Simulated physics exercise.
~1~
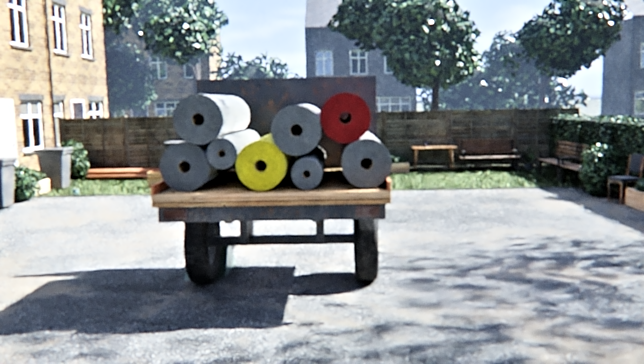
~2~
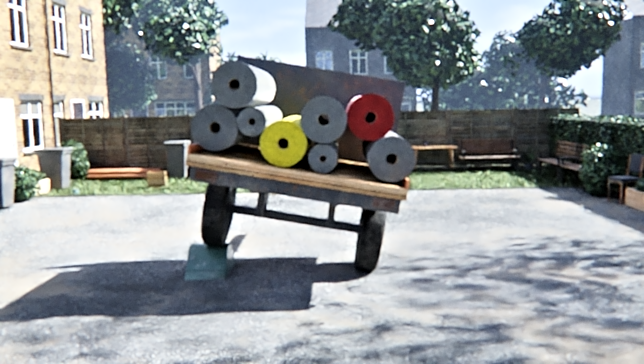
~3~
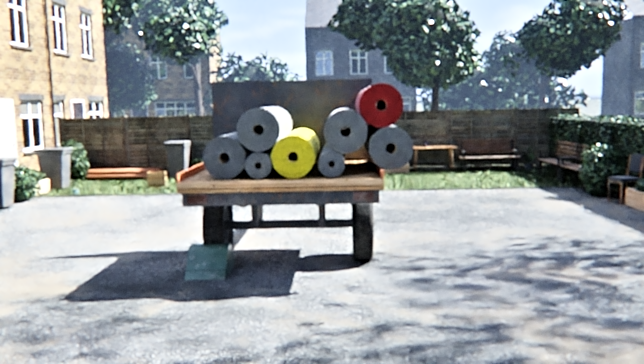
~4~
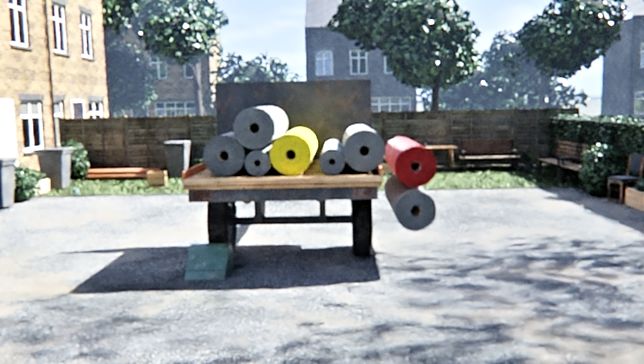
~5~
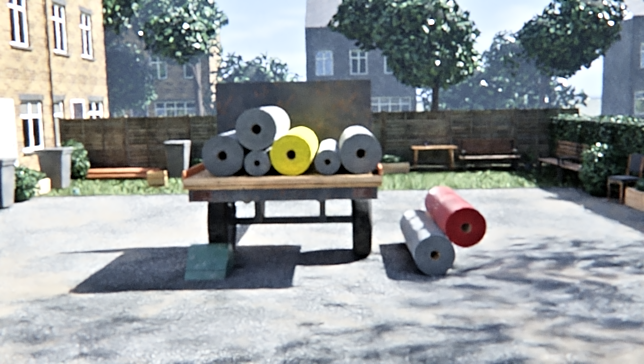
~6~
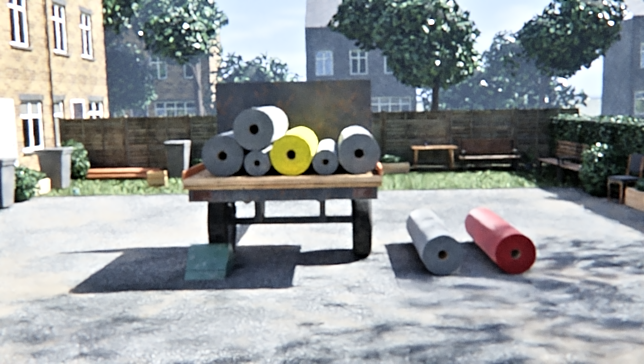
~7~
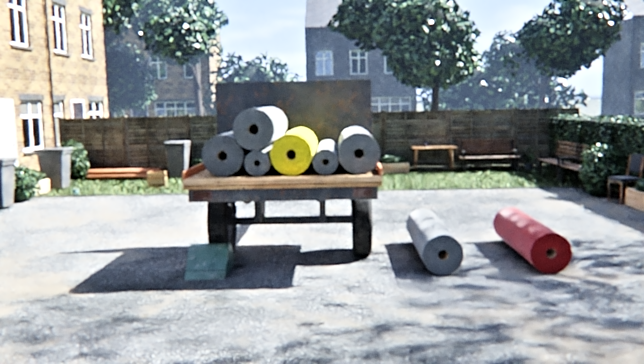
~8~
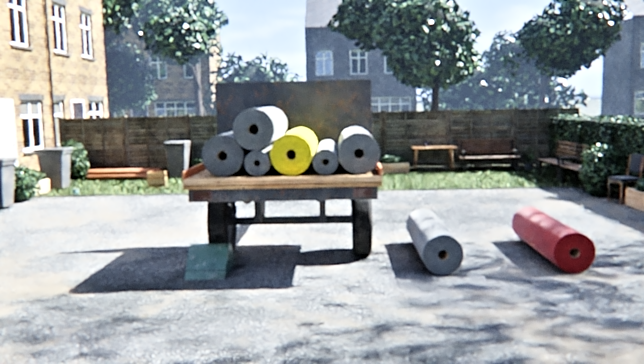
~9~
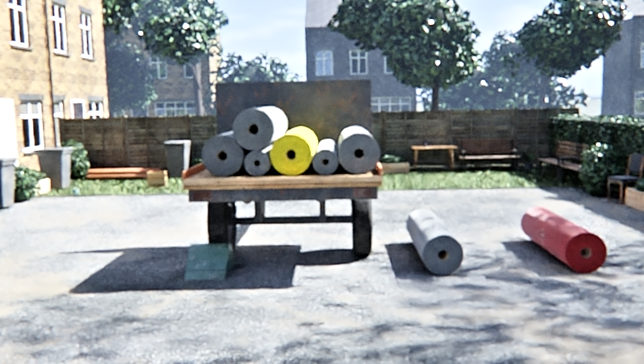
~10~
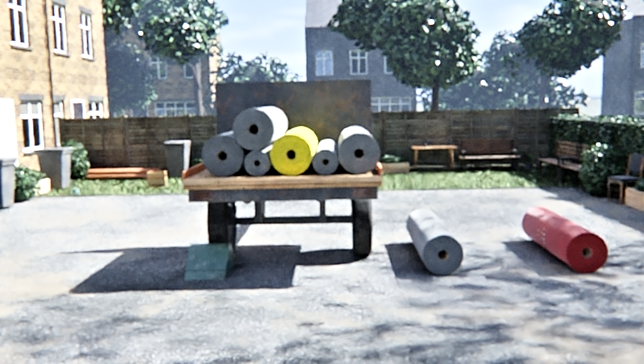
Cart of loose rolls tilting over a small hump and levelling, spilling red and gray rolls rightward while yellow stays aboard.
